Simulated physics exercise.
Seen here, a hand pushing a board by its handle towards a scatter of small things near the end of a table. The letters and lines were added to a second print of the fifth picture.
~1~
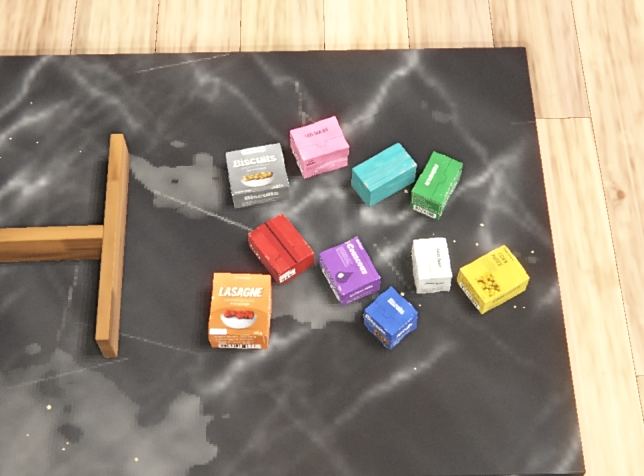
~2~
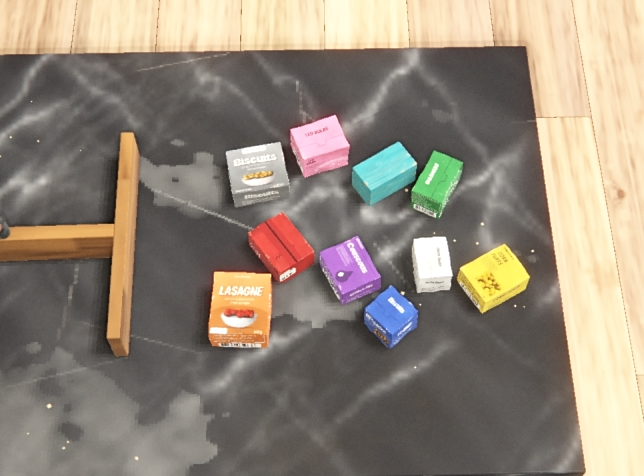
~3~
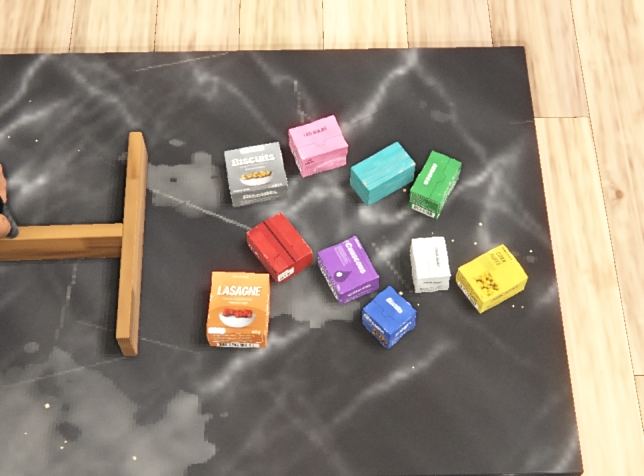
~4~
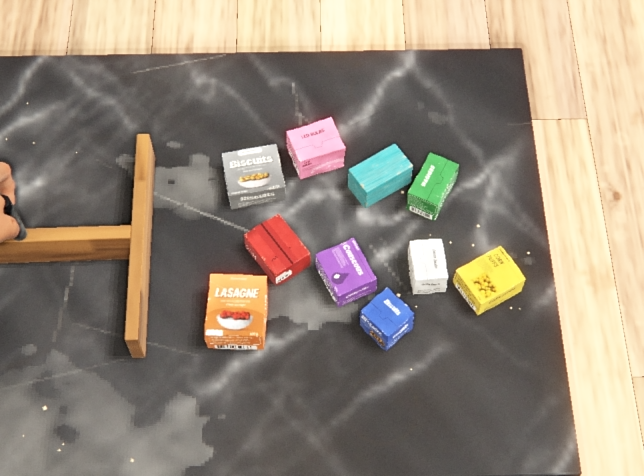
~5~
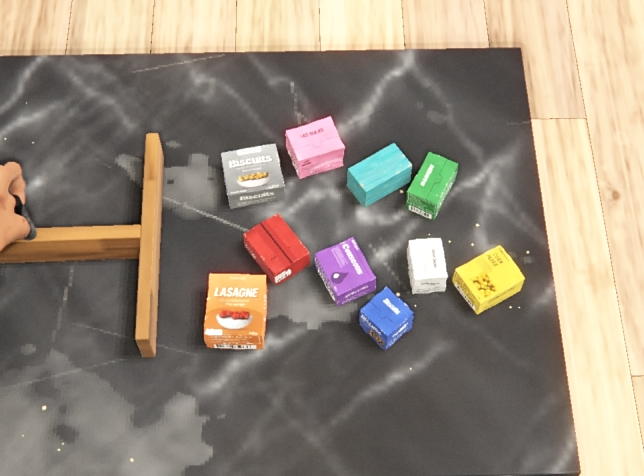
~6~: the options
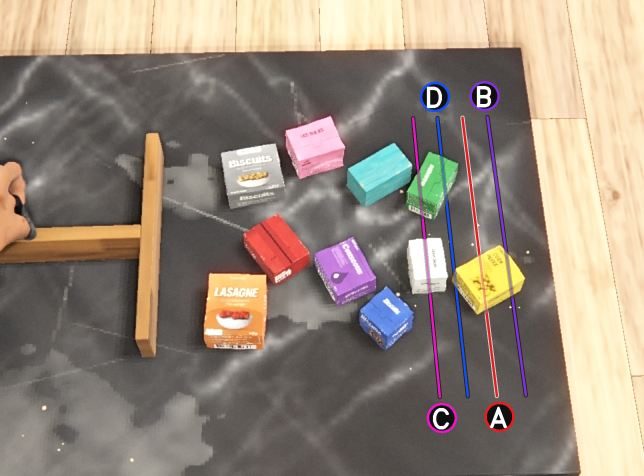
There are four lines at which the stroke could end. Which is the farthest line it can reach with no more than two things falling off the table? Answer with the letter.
Stop at D.
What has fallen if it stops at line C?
The yellow packet goes over.
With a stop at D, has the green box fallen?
By then, no.
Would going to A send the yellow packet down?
By then, yes.
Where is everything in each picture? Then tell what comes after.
The first frame shows red box (281, 249); yellow packet (493, 279); orange packet (241, 311).
The second frame shows board (120, 230); purple packet (350, 271).
The third frame shows board (129, 229); white box (430, 265).
The fourth frame shows board (138, 231); green box (432, 186).
The fifth frame shows board (147, 230); blue packet (386, 319); red box (277, 249); yellow packet (489, 280).
On the marked copy, A at (478, 247); B at (505, 246); C at (426, 248); D at (452, 247).
Taking D. A third of the way, board (257, 228); pink box (344, 145); orange packet (296, 310).
Two thirds of the way, board (366, 226); yellow packet (529, 277); white box (480, 247).
When it is over, board (450, 225); white box over the edge; yellow packet over the edge; two fallen.
As for the rest, A drops five; B drops six; C is within the limit but short.
